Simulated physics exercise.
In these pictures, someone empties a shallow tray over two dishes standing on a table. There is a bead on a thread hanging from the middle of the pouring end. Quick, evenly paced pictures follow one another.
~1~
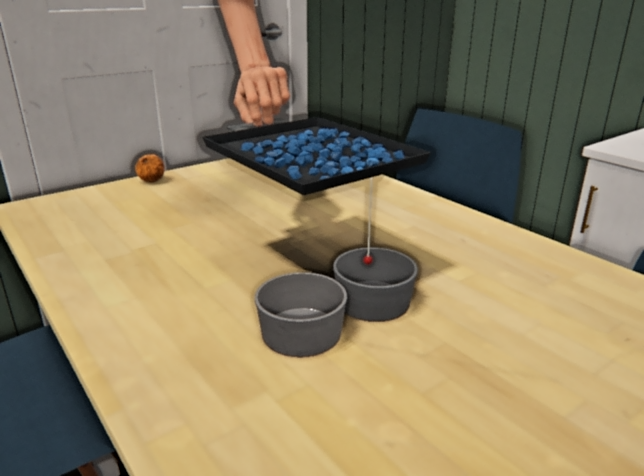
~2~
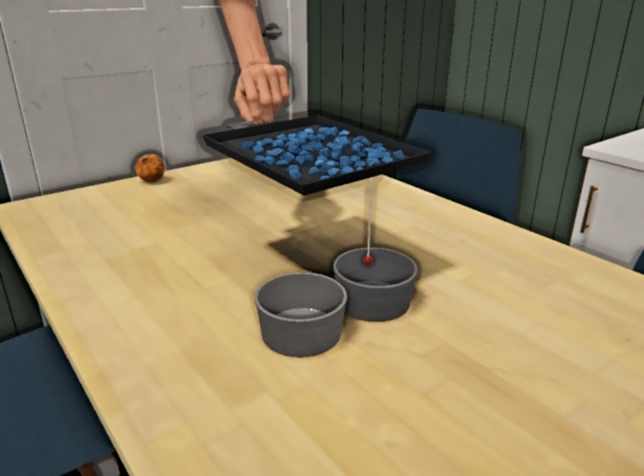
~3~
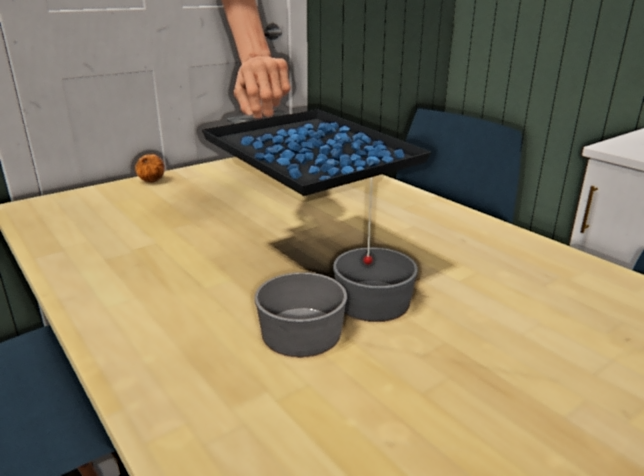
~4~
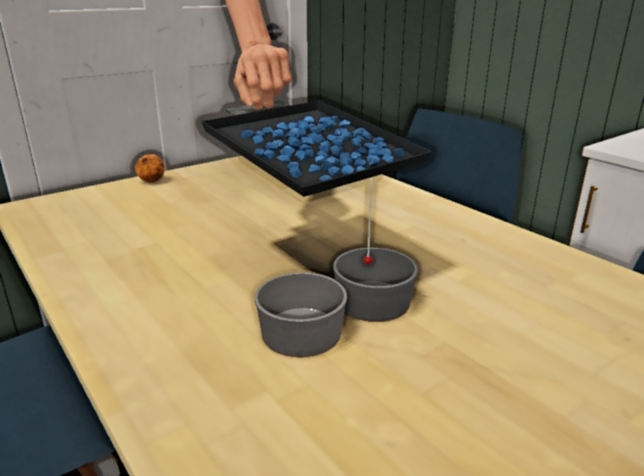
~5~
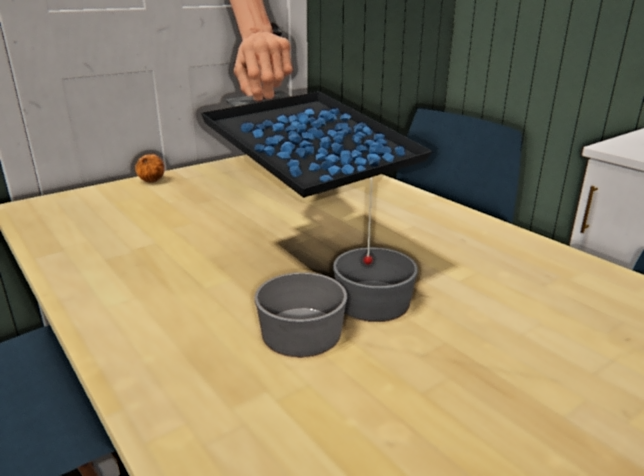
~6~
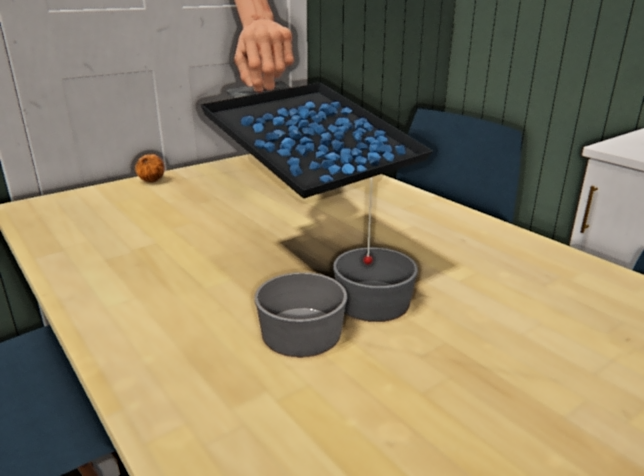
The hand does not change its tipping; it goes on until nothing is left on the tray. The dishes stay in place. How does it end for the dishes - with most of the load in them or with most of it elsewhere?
With most elsewhere.
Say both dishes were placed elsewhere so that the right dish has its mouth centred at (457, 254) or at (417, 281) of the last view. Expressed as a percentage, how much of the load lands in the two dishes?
First 40 per cent, second 90 per cent.
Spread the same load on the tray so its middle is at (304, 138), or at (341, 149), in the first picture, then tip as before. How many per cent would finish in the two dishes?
Close to 30 %, followed by close to 20 %.
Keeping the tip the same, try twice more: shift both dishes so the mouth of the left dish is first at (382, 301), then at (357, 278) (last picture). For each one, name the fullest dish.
The left-hand one the first time, the left-hand one the second.
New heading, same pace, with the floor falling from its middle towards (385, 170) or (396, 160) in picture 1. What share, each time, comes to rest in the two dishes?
Close to 20 percent first and close to 20 percent second.
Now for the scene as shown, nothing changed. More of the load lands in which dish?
The one to the left.
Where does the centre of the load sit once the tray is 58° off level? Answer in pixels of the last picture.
At about (357, 151).
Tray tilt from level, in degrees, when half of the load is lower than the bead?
A tilt of roughly 90°.
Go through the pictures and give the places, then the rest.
The first frame shows corners of the pouring end at (304, 183) and (426, 152), level; middle of the load at (325, 152), aquarium stones; left dish at (328, 331); right dish at (403, 298); bead on its thread at (368, 260).
The second frame shows corners of the pouring end at (304, 183) and (426, 152), level; middle of the load at (325, 151).
The third frame shows corners of the pouring end at (304, 184) and (427, 152), tipped barely, lowest at the left corner; middle of the load at (325, 148).
The fourth frame shows corners of the pouring end at (304, 185) and (427, 151), tipped a little, lowest at the left corner; middle of the load at (325, 144).
The fifth frame shows corners of the pouring end at (304, 186) and (428, 150), tipped a little, lowest at the left corner; middle of the load at (325, 140).
The sixth frame shows corners of the pouring end at (305, 187) and (428, 150), tipped a little, lowest at the left corner; middle of the load at (326, 136); left dish at (328, 331); right dish at (403, 298).
Soon after the last picture, tray tipped steeply; nearly all on the tray; a stray few in the air.
A little later, tray tipped right over; a small part on the tray; about a quarter in the left dish; a stray few in the right dish; about half outside both; a small part in the air.
Later still, tray tipped past a quarter turn; about a quarter in the left dish; a small part in the right dish; about two thirds outside both.
At rest, tray tipped past a quarter turn; about a quarter in the left dish; a small part in the right dish; about two thirds outside both.
